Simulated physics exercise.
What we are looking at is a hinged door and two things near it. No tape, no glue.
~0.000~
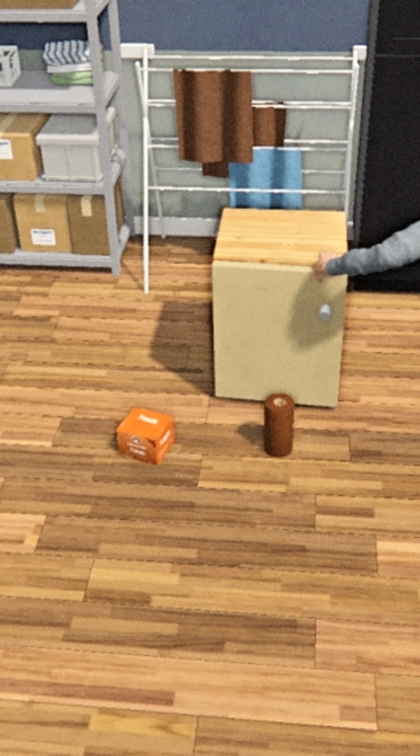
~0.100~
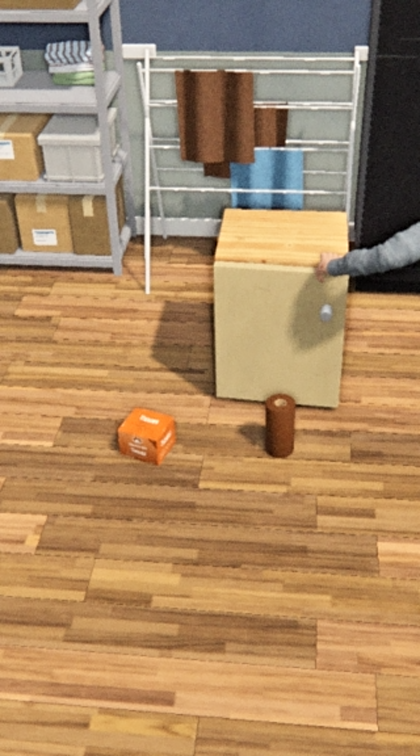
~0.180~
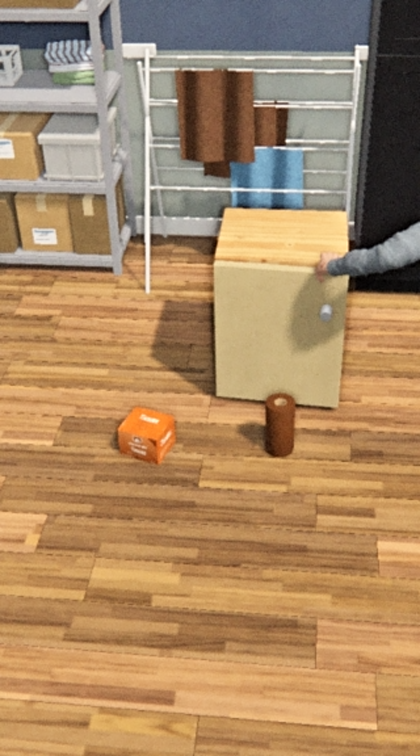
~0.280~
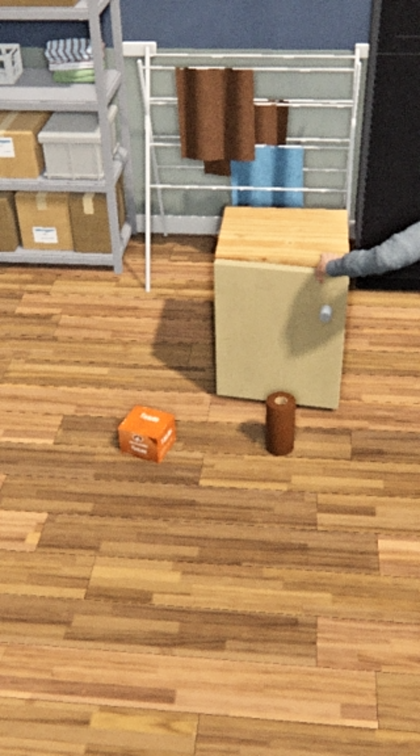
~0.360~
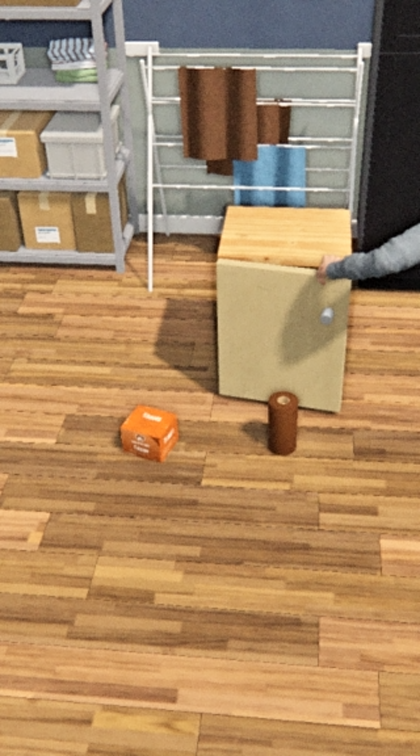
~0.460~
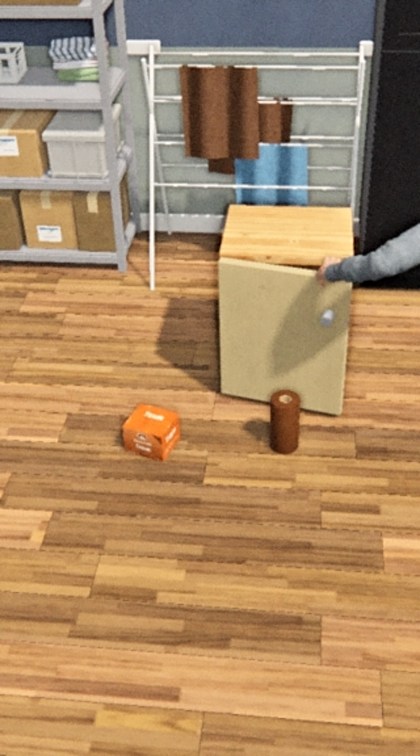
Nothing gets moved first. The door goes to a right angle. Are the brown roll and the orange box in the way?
I expect the brown roll will be hit; I expect the orange box won't be hit.
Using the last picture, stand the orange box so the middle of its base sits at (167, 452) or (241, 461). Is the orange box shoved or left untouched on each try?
Taking the two places in order, it is spared and then gets displaced.
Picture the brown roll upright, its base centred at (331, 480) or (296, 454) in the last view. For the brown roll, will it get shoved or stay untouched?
Result, first setting: It sits undisturbed; second setting: It gets pushed.
After 1.66 s, door 53° open; brown roll displaced about its own width near (264, 435); orange box at rest near (152, 433).
After 2.28 s, door 73° open; brown roll displaced well along near (228, 445); orange box at rest near (152, 433).
In the end (3.5 s), the brown roll gets knocked, near (193, 447); the orange box escapes contact, near (152, 433).
